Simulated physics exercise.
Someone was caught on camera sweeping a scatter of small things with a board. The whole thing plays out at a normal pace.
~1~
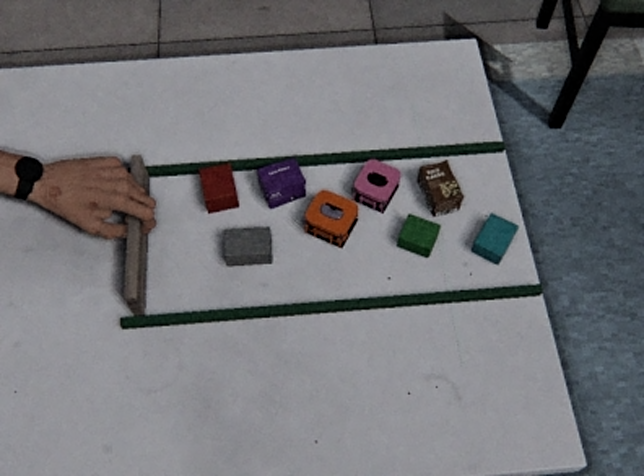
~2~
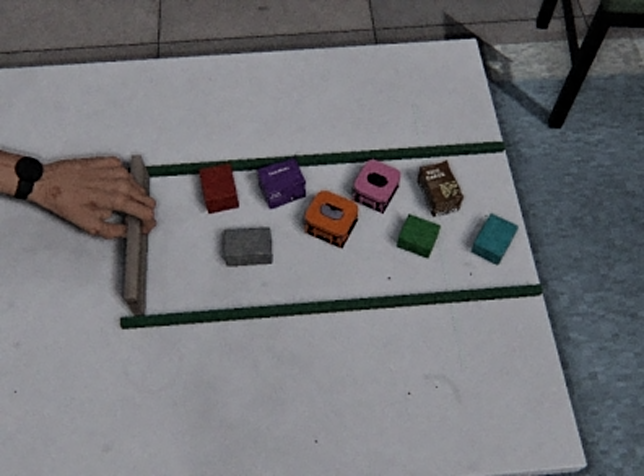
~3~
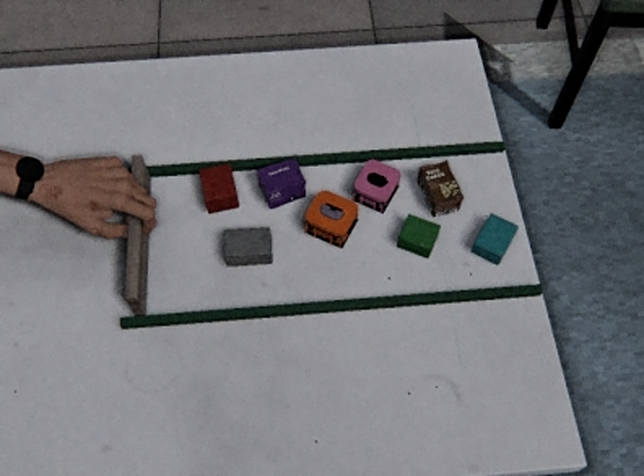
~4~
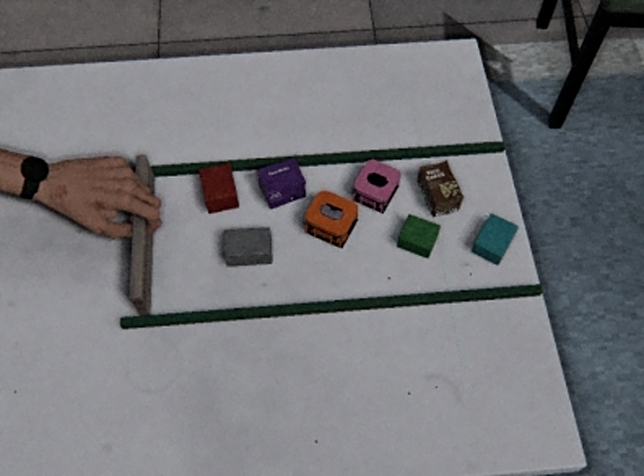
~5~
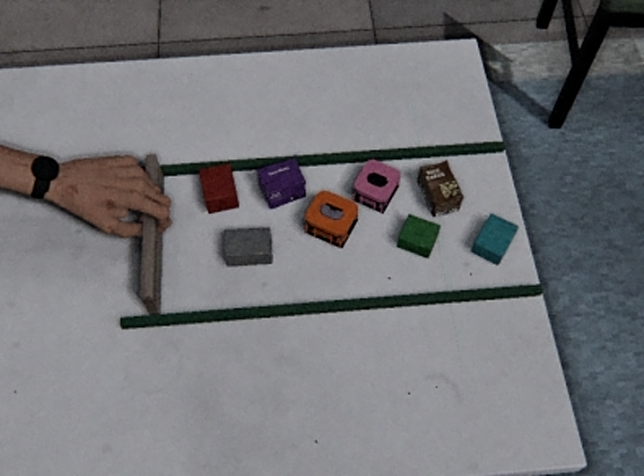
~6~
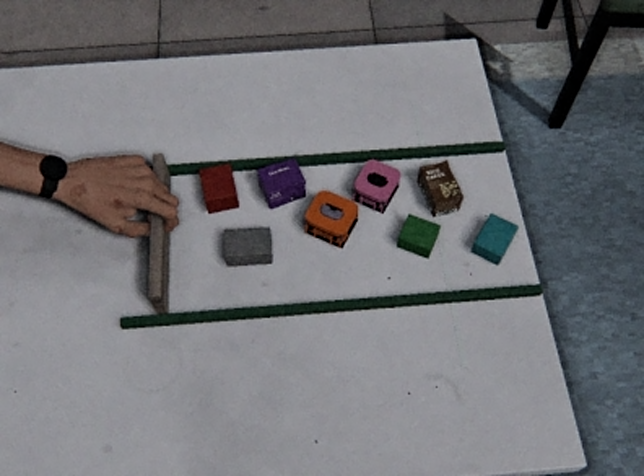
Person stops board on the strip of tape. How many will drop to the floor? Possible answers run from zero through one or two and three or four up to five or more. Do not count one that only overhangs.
I expect that one or two will fail to stay on the table.
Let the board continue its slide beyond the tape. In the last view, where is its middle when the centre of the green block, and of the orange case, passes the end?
The green block puts it at (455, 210), the orange case at (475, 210).
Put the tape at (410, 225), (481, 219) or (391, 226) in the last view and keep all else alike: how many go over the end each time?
First 0, then 6, then 0.
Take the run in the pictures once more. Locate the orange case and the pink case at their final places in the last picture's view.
First (483, 198), then (518, 180).
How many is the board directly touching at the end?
The count in contact is 2.
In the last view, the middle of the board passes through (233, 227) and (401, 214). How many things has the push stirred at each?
Counts: 3 and 8.
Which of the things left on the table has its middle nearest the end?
Answer: The pink case.
Early on, none off yet; turquoise block at rest near (495, 239); brown box at rest near (440, 189); green block at rest near (419, 236).
Finally, the number that fall off is one or two; lost, brown box and turquoise block.
